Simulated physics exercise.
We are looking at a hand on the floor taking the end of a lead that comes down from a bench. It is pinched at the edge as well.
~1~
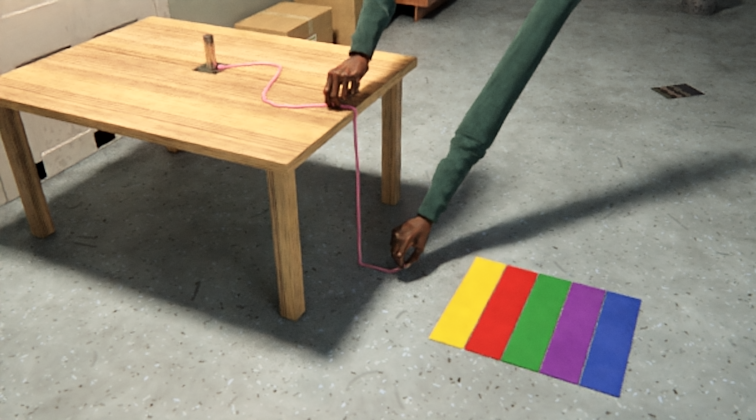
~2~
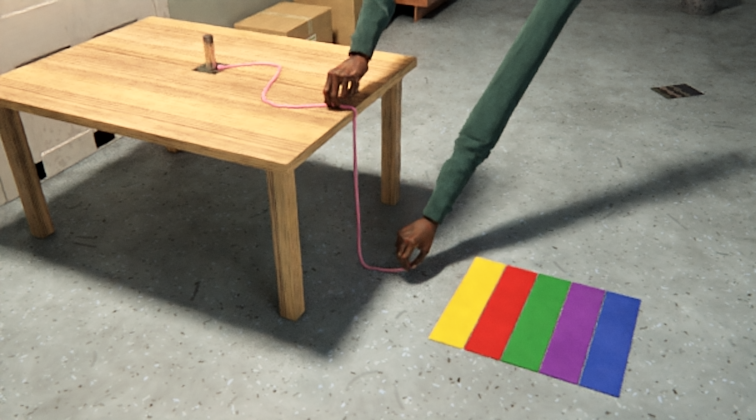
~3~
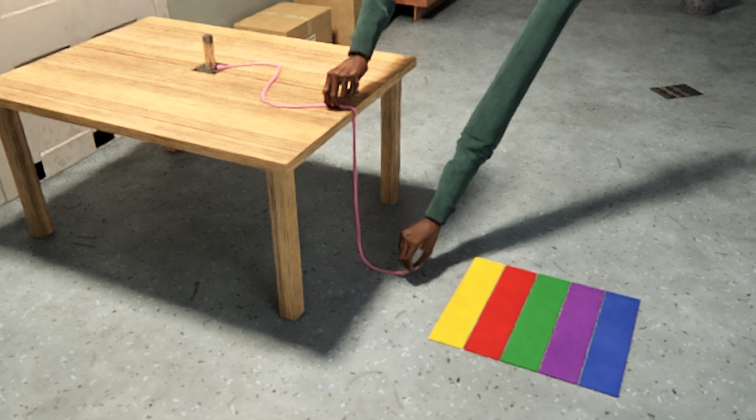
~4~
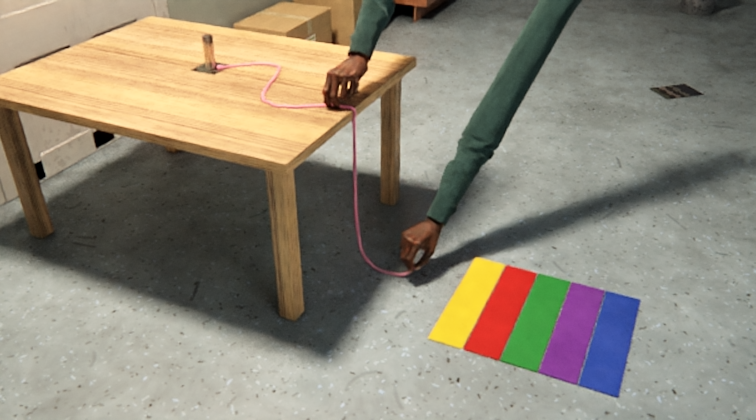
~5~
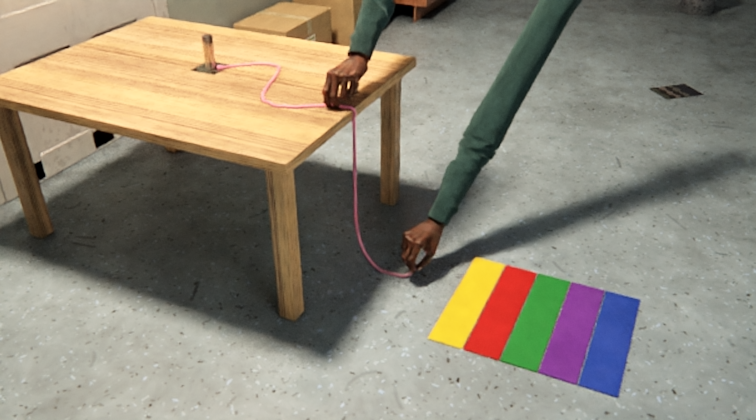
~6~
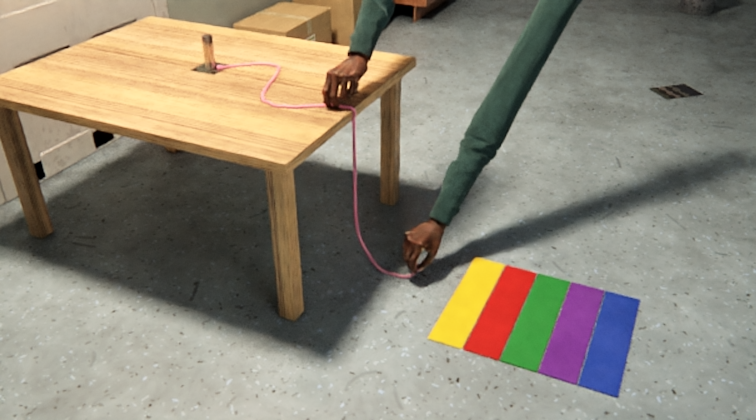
A dark-skinned hand in a green sleeve, low on the grey speckled floor, draws the end of a thin pink lead very slightly to the right, and the hanging part bends into a smoother curve. Another hand pinches the lead at the edge of a pale wooden table at left, seen from above. Yellow, red, green, purple and blue strips lie at right, and the camera stays still.
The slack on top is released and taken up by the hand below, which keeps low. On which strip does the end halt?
It gets as far as the blue strip.
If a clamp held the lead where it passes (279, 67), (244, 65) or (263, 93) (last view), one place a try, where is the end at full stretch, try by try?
The places are (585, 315), (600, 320) and (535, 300).
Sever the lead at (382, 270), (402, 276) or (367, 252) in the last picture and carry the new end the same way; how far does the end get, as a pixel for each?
In that order: (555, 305), (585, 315) and (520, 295).
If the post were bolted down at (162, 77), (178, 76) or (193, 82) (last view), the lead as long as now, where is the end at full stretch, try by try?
In that order: (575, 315), (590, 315) and (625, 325).
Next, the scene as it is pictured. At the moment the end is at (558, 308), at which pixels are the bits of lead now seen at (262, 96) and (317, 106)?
Near (336, 99) and (376, 150).
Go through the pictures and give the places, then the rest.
The first frame shows end (404, 265); yellow (455, 327); red (490, 337); green (526, 348); purple (565, 360); blue (604, 372).
The second frame shows end (410, 267); lead through (250, 65) (272, 82) (282, 106) (354, 115) (356, 185) (360, 252).
The third frame shows end (413, 268).
The fourth frame shows end (414, 268); lead through (250, 65) (272, 82) (282, 106) (354, 115) (355, 186) (362, 253).
The fifth frame shows end (416, 269).
The sixth frame shows end (417, 269); lead through (249, 65) (271, 82) (281, 106) (354, 115) (355, 186) (367, 252).
Soon after, end near (558, 308); over green.
Then, end near (593, 318); over purple.
At full stretch, end near (615, 324); over blue. The blue one.
